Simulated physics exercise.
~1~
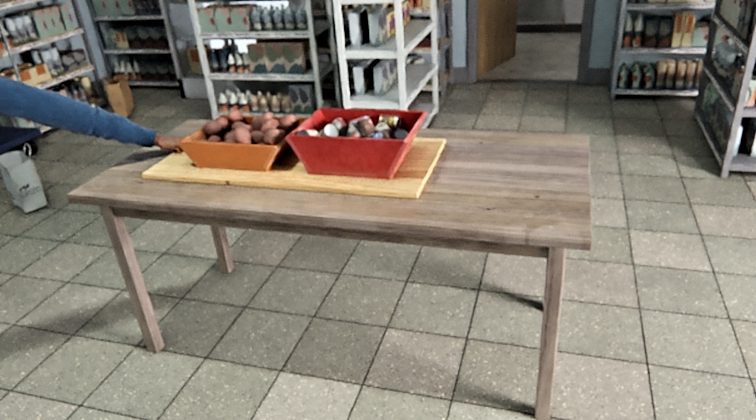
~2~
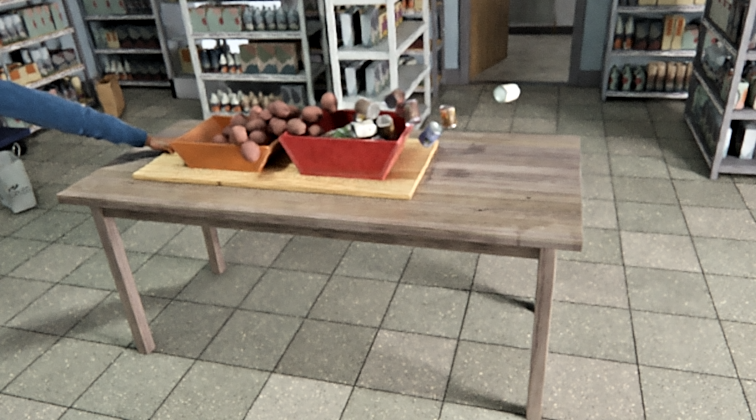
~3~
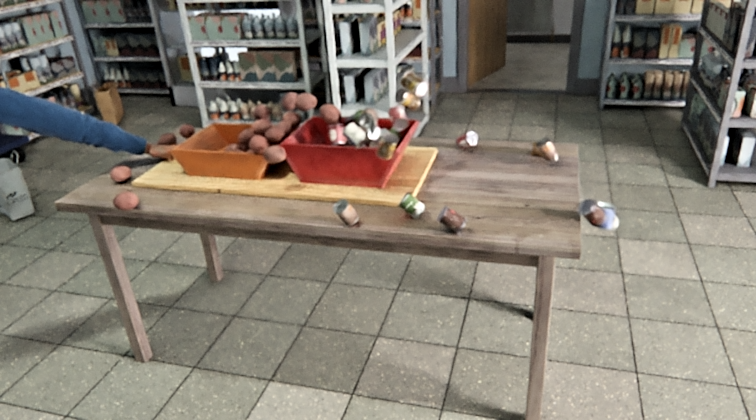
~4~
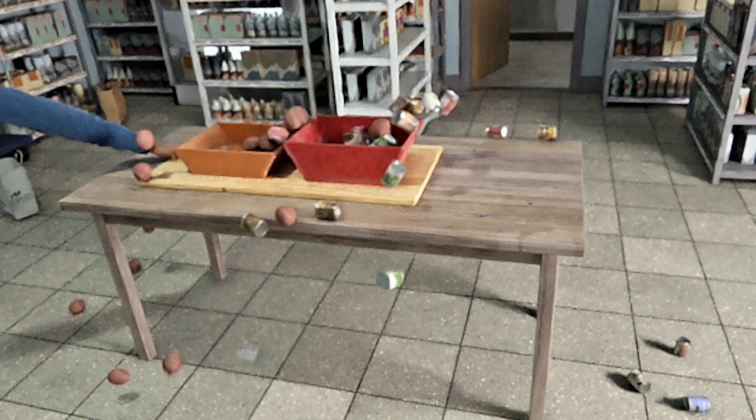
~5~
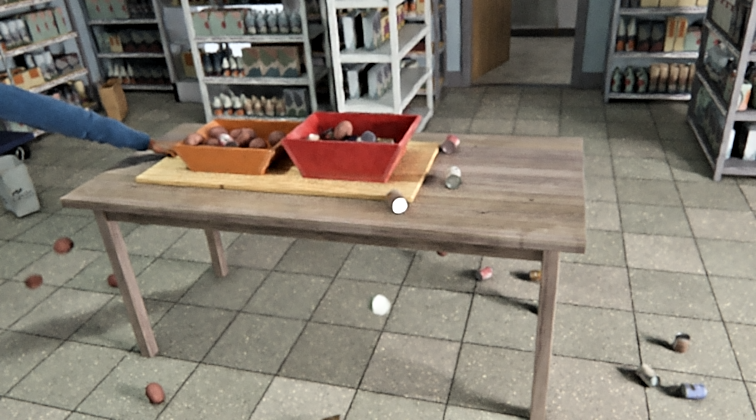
A red tray of small tins and an orange tray of red potatoes sit side by side on a pale board on a wooden table, seen from slightly above in a tiled room lined with stocked shelves. A blue-sleeved arm reaches in from the left and works the board to and fro. The potatoes heap up toward the right, and a few tins fly out past the red tray. Soon tins and potatoes scatter over the tabletop and drop to the floor on both sides. Finally both trays remain in place, partly emptied, with spilled pieces lying around the table.
